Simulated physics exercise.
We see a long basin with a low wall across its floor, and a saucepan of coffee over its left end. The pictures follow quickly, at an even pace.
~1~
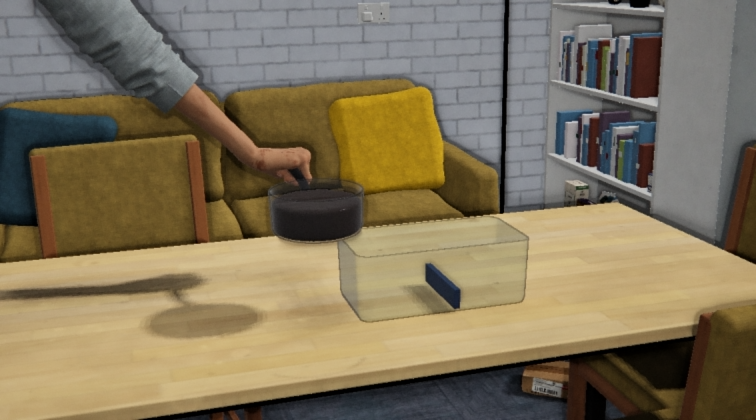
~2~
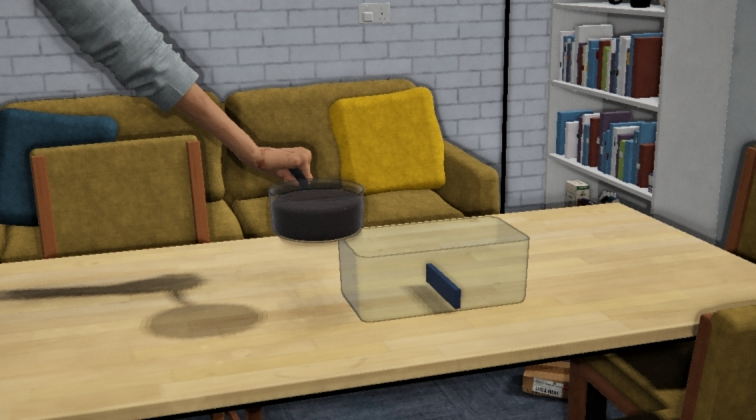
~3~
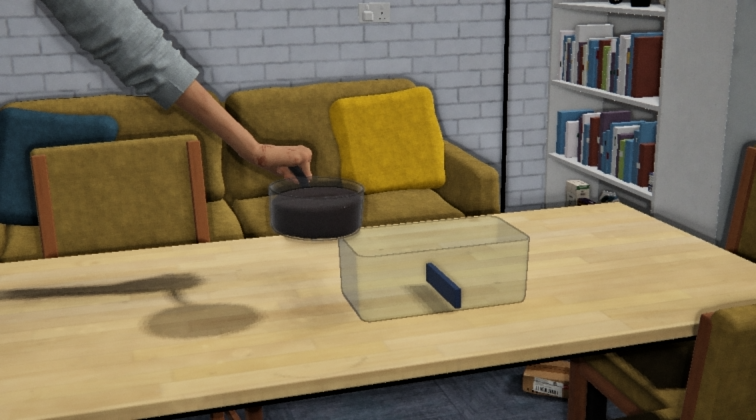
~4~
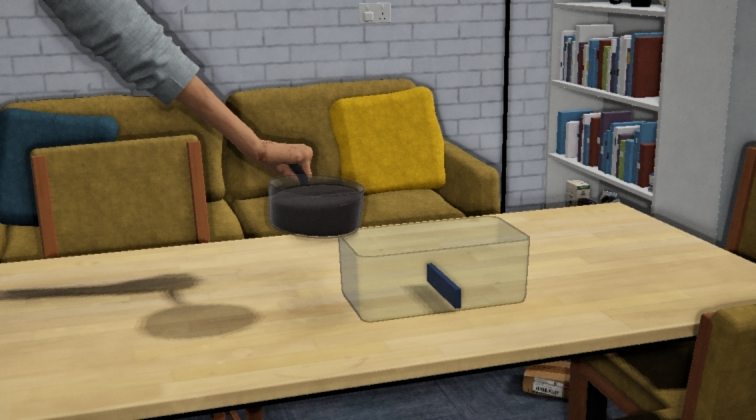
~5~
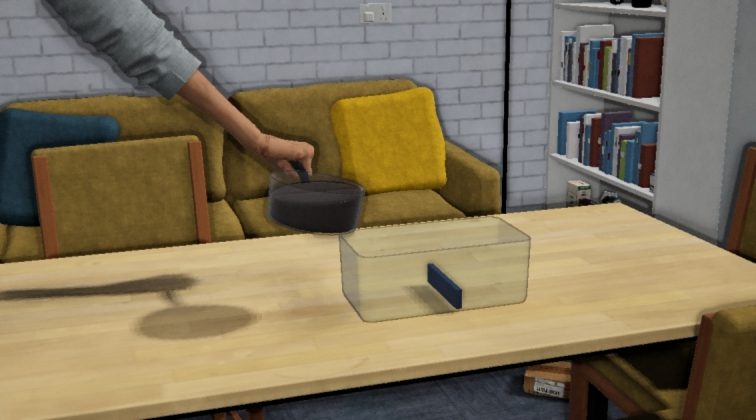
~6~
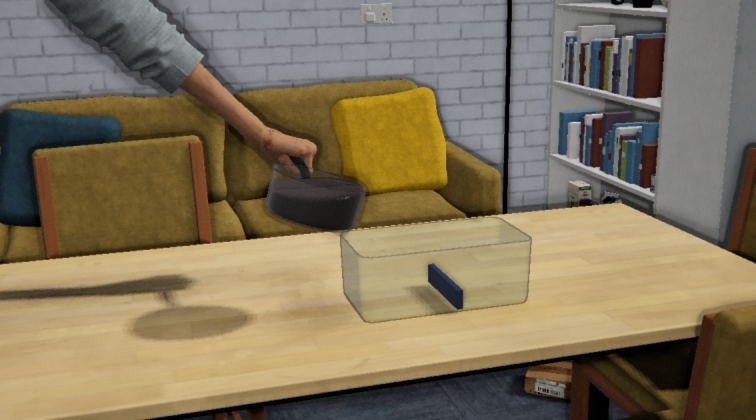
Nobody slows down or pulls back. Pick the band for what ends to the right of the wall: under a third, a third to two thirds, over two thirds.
It comes to not even a third.
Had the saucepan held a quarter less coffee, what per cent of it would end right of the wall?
Near 10 %.
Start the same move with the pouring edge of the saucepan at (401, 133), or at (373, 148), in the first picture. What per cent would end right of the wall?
First some 65, then 55 per cent.
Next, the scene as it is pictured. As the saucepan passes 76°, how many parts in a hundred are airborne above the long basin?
Some 40 per cent.
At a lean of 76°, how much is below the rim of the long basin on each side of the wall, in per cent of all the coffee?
Left: 5 %. Right: 0 %.
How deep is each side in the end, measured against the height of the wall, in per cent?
Left: 80 %. Right: 30 %.
A moment on, the saucepan is tipped on its side and 55 per cent is still to pour, 7 is left of the wall and 0 right of it.
Next, the saucepan is tipped right over and 8 per cent is still to pour, 64 is left of the wall and 14 right of it.
Then the saucepan is tipped right over and 0 per cent is still to pour, 78 is left of the wall and 15 right of it.
Later the saucepan is tipped right over and 0 per cent is still to pour, 74 is left of the wall and 22 right of it.
Finally, 74 per cent lies left of the wall, 22 right of it and 4 outside.
